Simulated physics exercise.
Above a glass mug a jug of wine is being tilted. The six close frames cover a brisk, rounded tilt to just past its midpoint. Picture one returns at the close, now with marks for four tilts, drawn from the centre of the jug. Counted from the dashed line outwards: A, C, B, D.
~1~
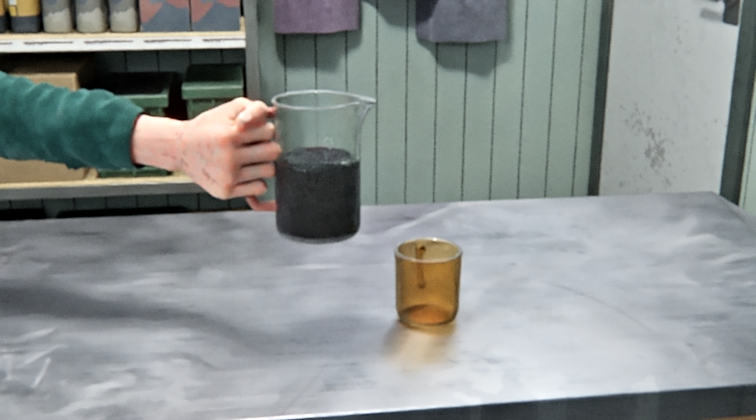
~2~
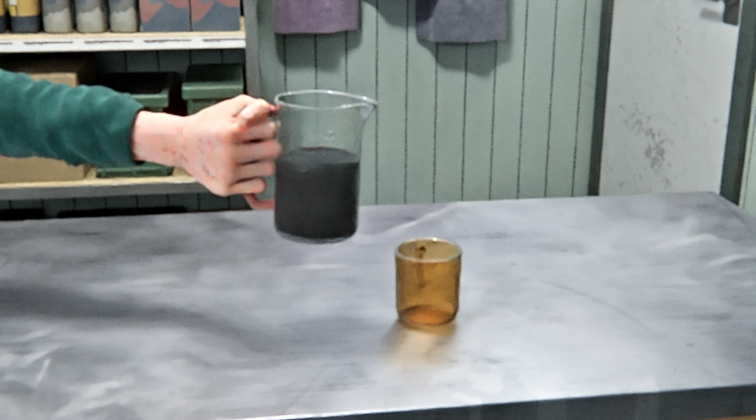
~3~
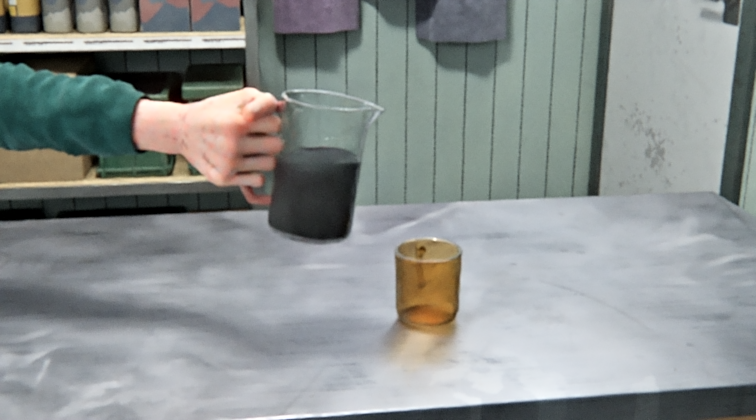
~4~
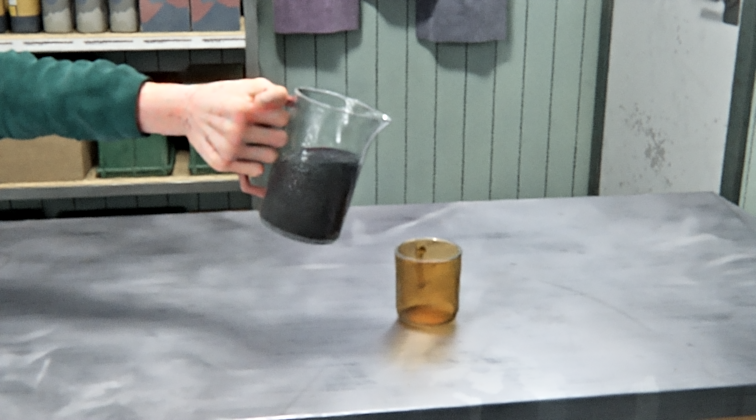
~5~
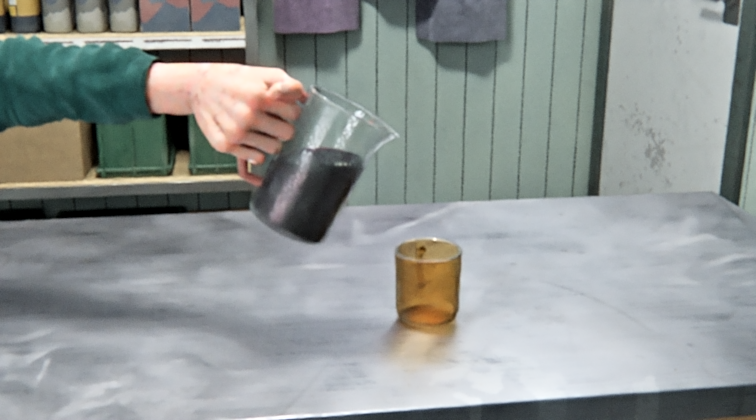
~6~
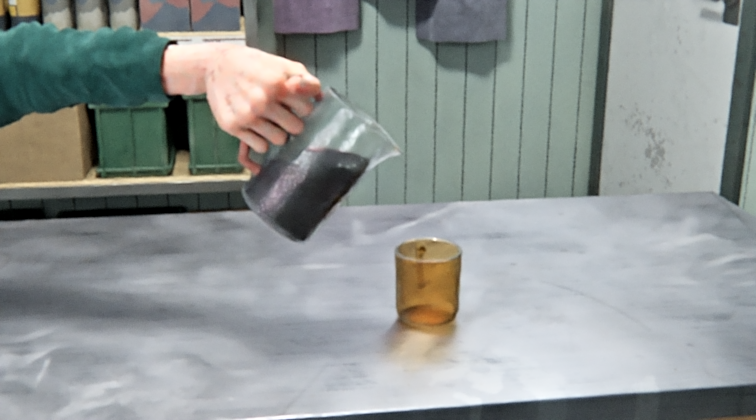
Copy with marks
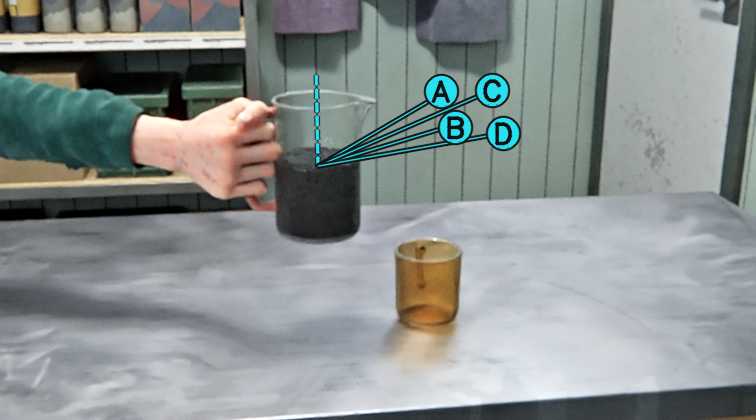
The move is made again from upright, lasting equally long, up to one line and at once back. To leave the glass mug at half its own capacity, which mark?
Choose B.
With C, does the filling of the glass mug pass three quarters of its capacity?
No.
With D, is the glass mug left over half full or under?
Over half.
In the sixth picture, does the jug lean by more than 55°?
No.
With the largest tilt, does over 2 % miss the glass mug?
Yes.
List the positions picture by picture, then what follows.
In the first frame, upright, lip at (374, 101); rim of the glass mug round (428, 249); nothing has left yet.
In the second frame, tipped about 2°, lip at (376, 103); nothing has left yet.
In the third frame, tipped about 8°, lip at (382, 109); nothing has left yet.
In the fourth frame, tipped about 18°, lip at (390, 120); nothing has left yet.
In the fifth frame, tipped about 29°, lip at (398, 135); nothing has left yet.
In the sixth frame, tipped about 41°, lip at (402, 152); nothing has left yet.
In cyan, A at (427, 102); B at (438, 129); C at (477, 96); D at (486, 136).
With A, the glass mug ends with about 16 % of what it can hold.
With B, the glass mug ends with about 49 % of what it can hold; 6 % of the wine is spilt.
With C, the glass mug ends with about 32 % of what it can hold.
With D, the glass mug ends with about 69 % of what it can hold; 11 % of the wine is spilt.
